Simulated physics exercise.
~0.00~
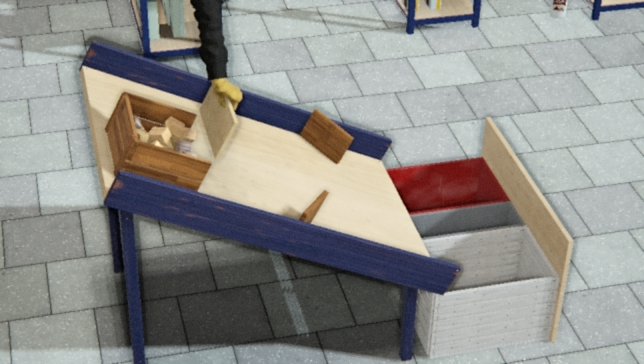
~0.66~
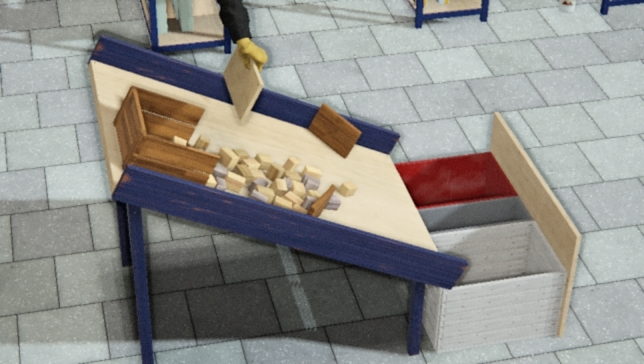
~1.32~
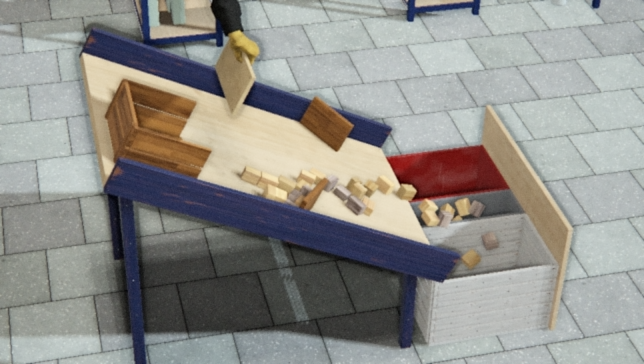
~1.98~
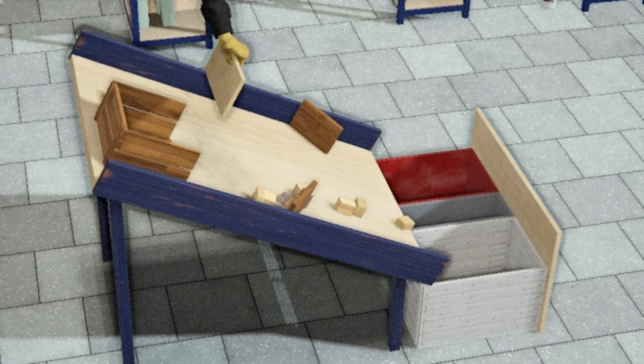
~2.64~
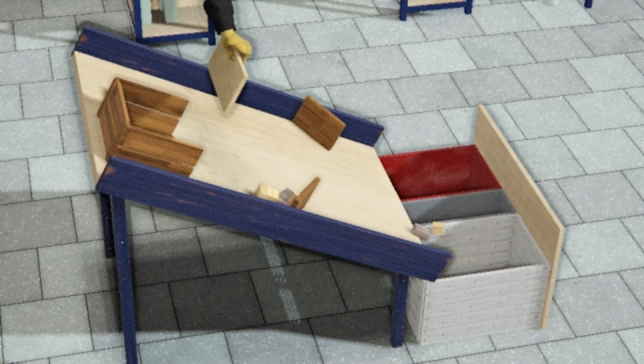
On a paved floor, a gloved hand lifting a gate, wooden blocks sliding down a sloping table into bins, several stopping at a board.
